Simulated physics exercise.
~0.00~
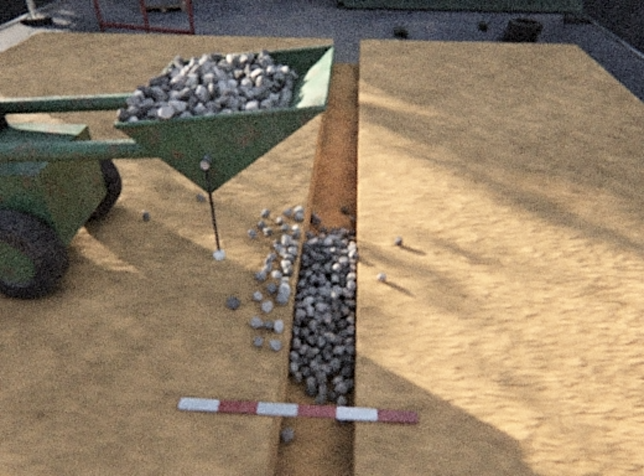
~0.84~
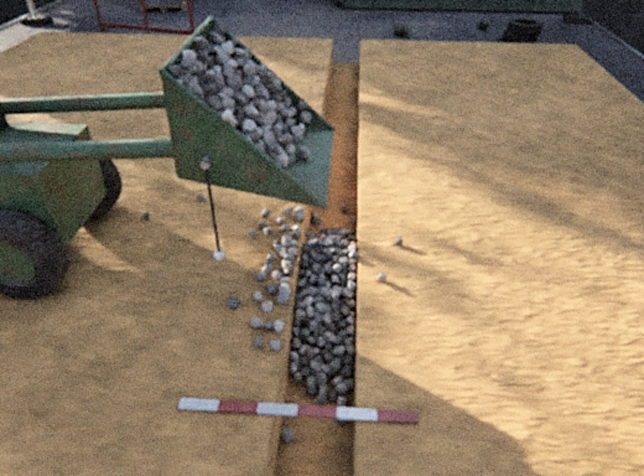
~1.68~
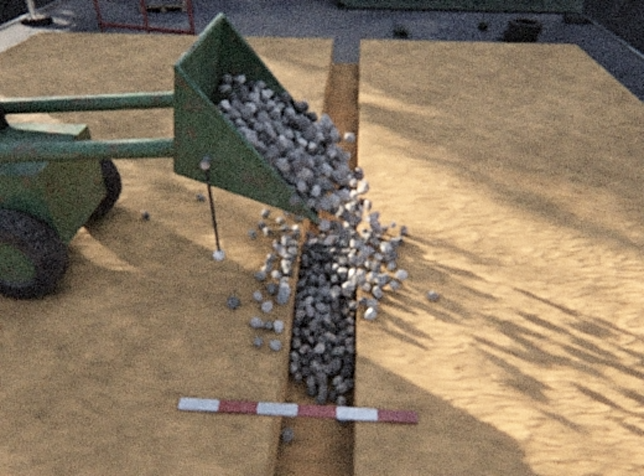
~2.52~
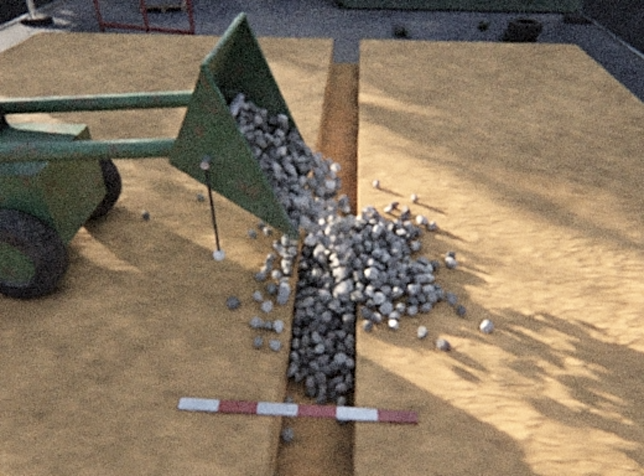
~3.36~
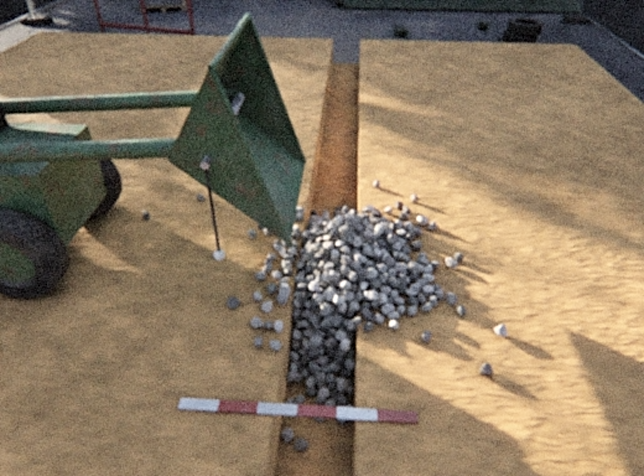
Green loader bucket tipping grey stones into a partly filled trench, leaving a heap across it and strays scattered on the right.
